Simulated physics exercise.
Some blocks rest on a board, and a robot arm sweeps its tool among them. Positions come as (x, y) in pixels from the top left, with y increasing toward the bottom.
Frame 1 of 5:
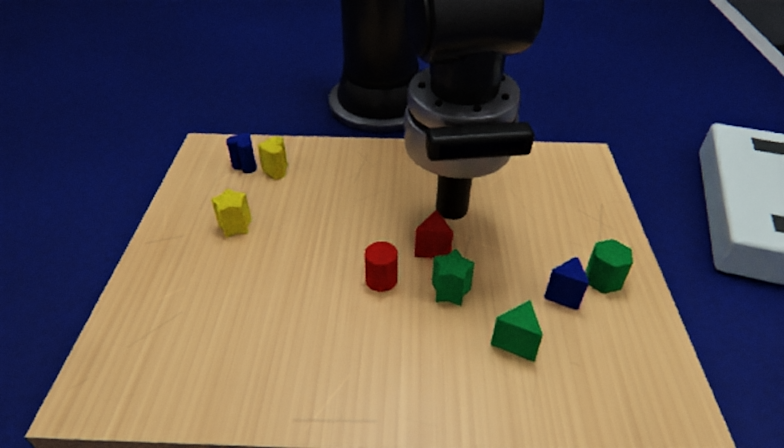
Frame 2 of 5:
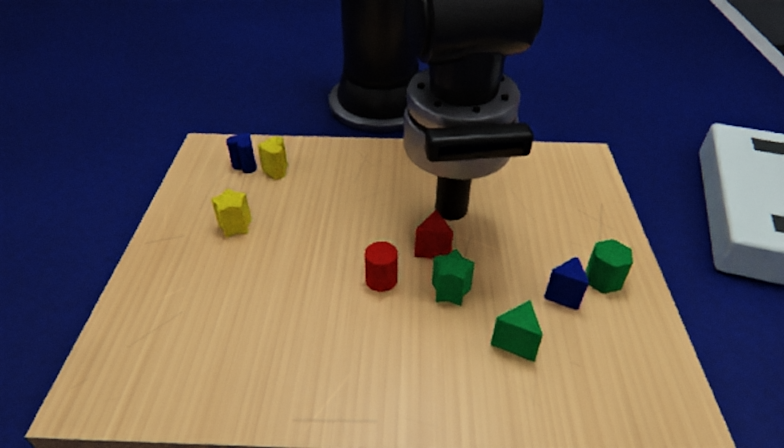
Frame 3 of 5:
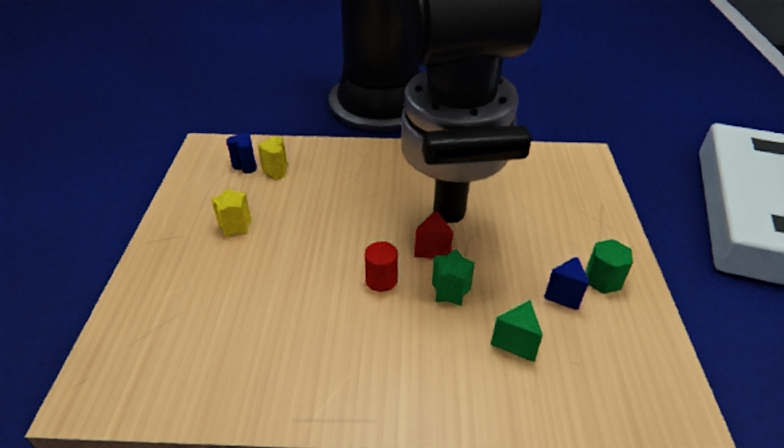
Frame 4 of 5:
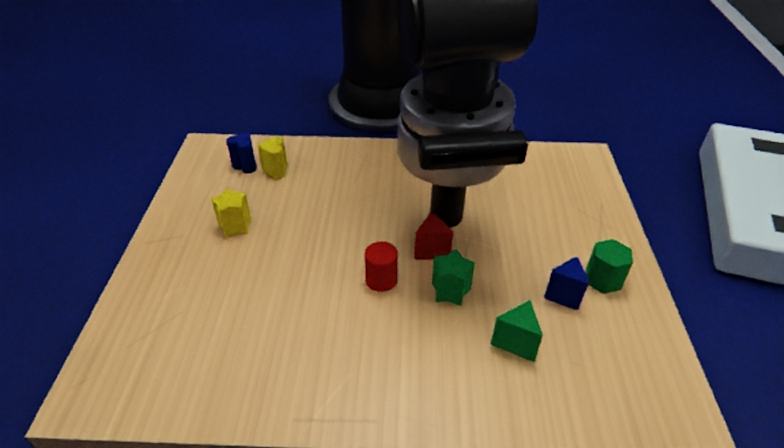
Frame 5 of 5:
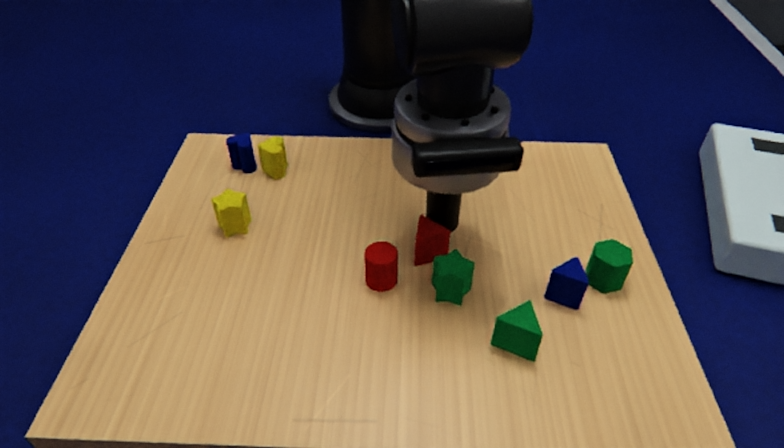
Black robot arm inching its tool down and slightly left against a red triangular block, turning it slightly among scattered colored blocks.
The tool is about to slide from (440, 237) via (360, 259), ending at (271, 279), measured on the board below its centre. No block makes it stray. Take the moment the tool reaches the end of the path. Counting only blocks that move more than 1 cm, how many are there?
The answer is a single block.
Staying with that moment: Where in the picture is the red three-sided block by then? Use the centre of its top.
Its top middle: (408, 243).
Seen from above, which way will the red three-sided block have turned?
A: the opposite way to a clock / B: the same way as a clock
Correct choice: A.
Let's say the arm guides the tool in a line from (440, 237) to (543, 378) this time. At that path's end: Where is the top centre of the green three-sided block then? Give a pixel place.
Its top face will be centred at roughly (570, 384).
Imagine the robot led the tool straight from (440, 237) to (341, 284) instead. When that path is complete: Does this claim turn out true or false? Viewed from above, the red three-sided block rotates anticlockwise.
My answer: True.
The first path, step by step. One third of the way, tool (387, 239); red three-sided block (408, 243), turned 55° anticlockwise.
Two thirds of the way, tool (329, 253); red three-sided block (408, 243), turned 60° anticlockwise.
At the end, tool (268, 266); red circular block unmoved; red three-sided block (408, 243), turned 60° anticlockwise.
